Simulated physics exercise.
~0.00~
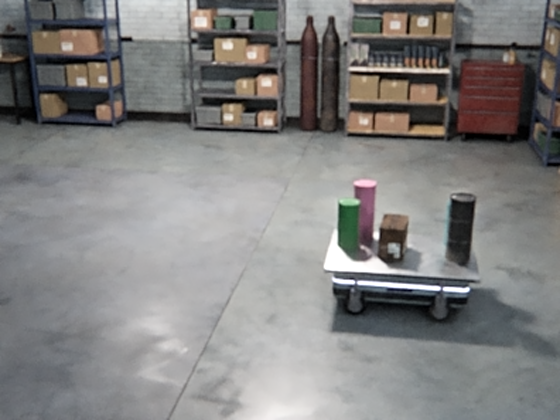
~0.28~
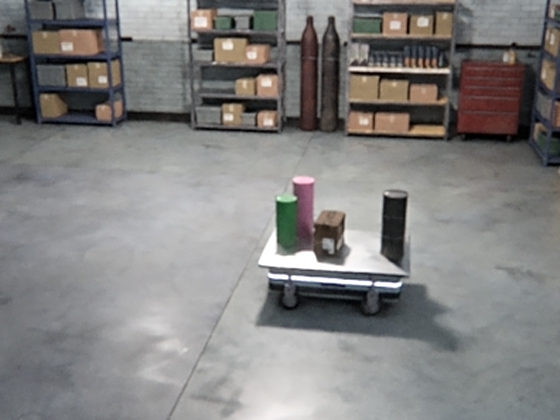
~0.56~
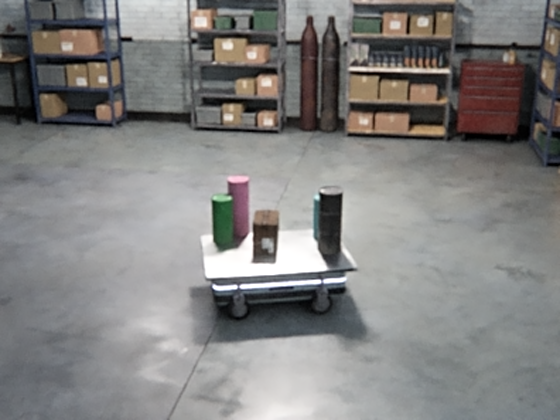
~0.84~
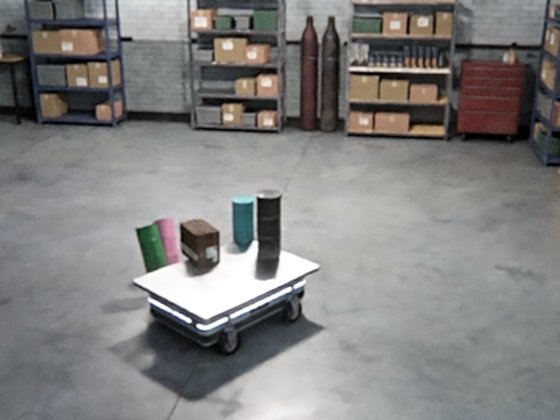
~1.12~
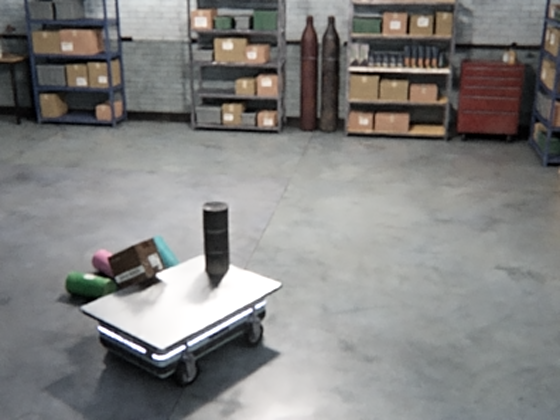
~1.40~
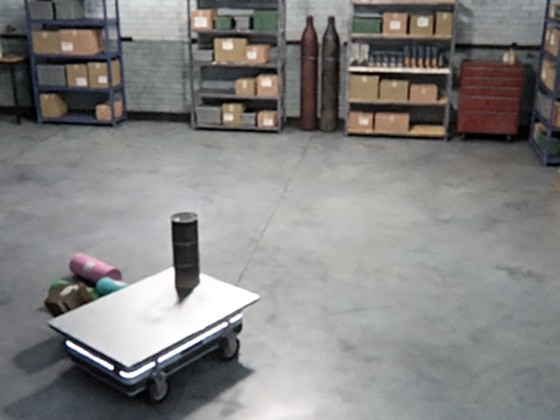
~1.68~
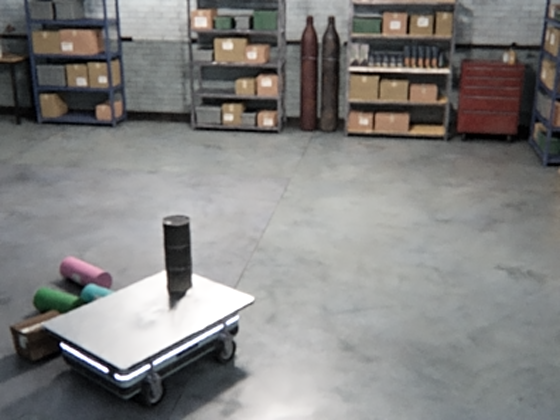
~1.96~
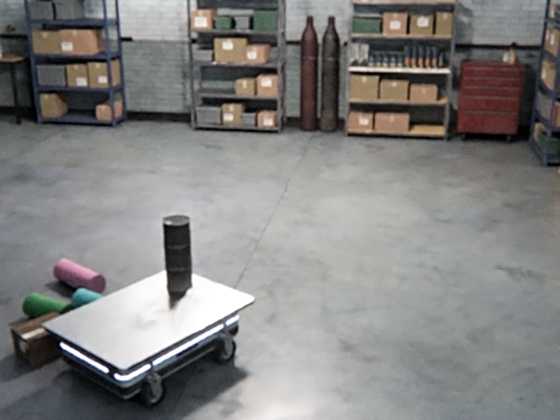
In a warehouse, a flat robot cart carrying colored canisters and a brown box rolled left and turned, spilling the green, pink and turquoise canisters and the box onto the floor, then stopped with only the black canister still standing on it.
